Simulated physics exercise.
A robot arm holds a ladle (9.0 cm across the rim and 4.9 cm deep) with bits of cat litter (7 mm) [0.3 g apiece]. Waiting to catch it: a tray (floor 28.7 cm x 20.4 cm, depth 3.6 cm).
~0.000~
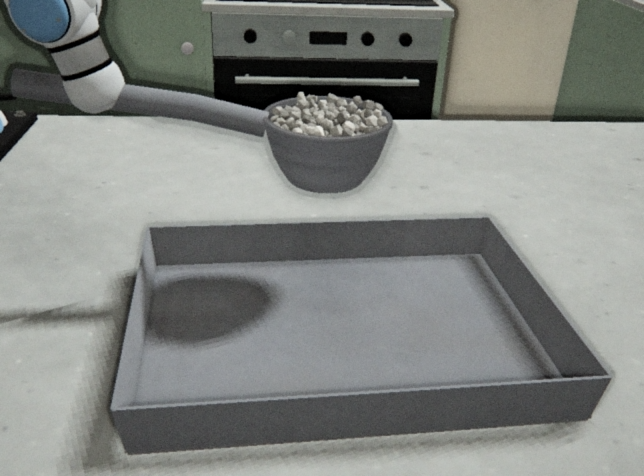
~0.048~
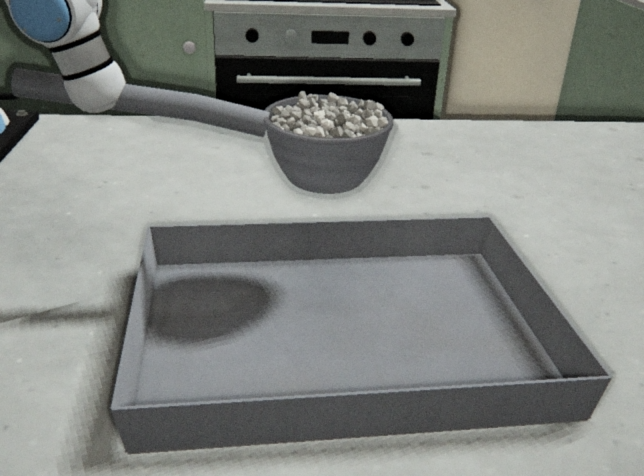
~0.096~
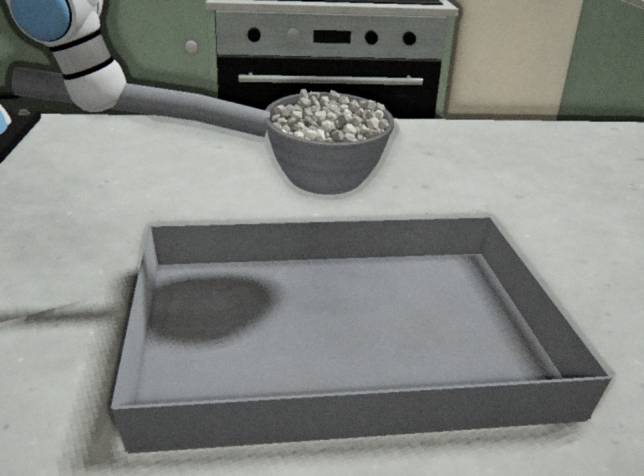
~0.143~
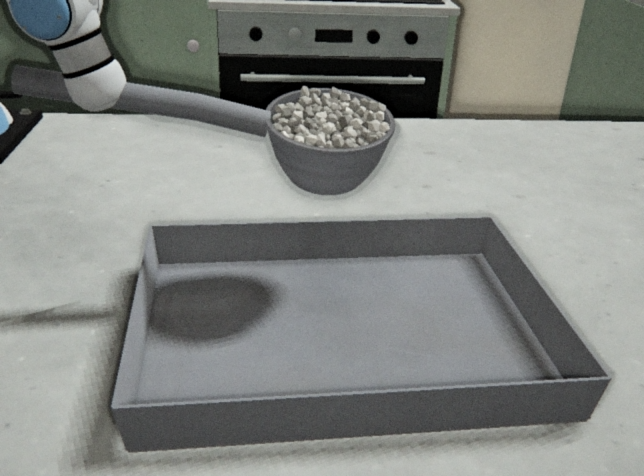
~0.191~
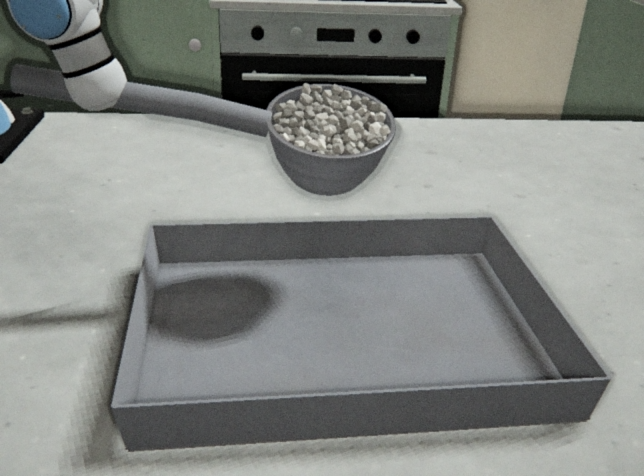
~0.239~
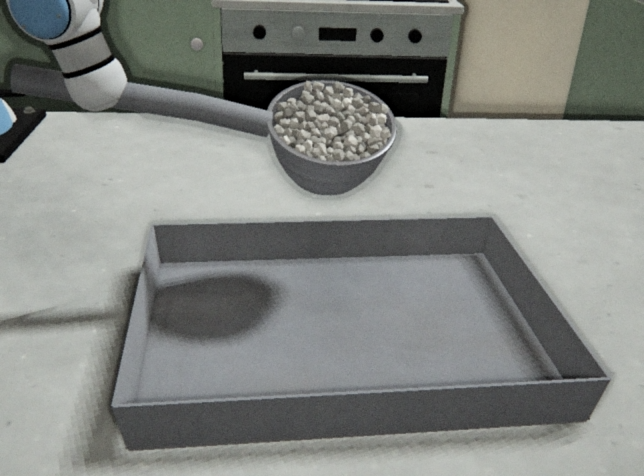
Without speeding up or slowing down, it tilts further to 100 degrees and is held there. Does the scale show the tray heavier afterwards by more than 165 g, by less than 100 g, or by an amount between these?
By an amount between these.
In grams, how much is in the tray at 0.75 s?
Mass at that time, approx.: 0 g.
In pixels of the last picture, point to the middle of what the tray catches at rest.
Near pixel (335, 302).
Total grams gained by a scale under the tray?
Approx. 130 g.
Then, at 0.52 s, tilt 51 degrees; 0 g in the tray, ladle holds 100 %.
After 0.75 s, tilt 77 degrees; 2 g in the tray, ladle holds 95 %.
After 0.96 s, tilt 99 degrees; 50 g in the tray, ladle holds 60 %.
Then, at 1.17 s, tilt 100 degrees; 95 g in the tray, ladle holds 35 %.
In the end, at 2.3 s, 133 g in the tray, ladle holds 10 %.
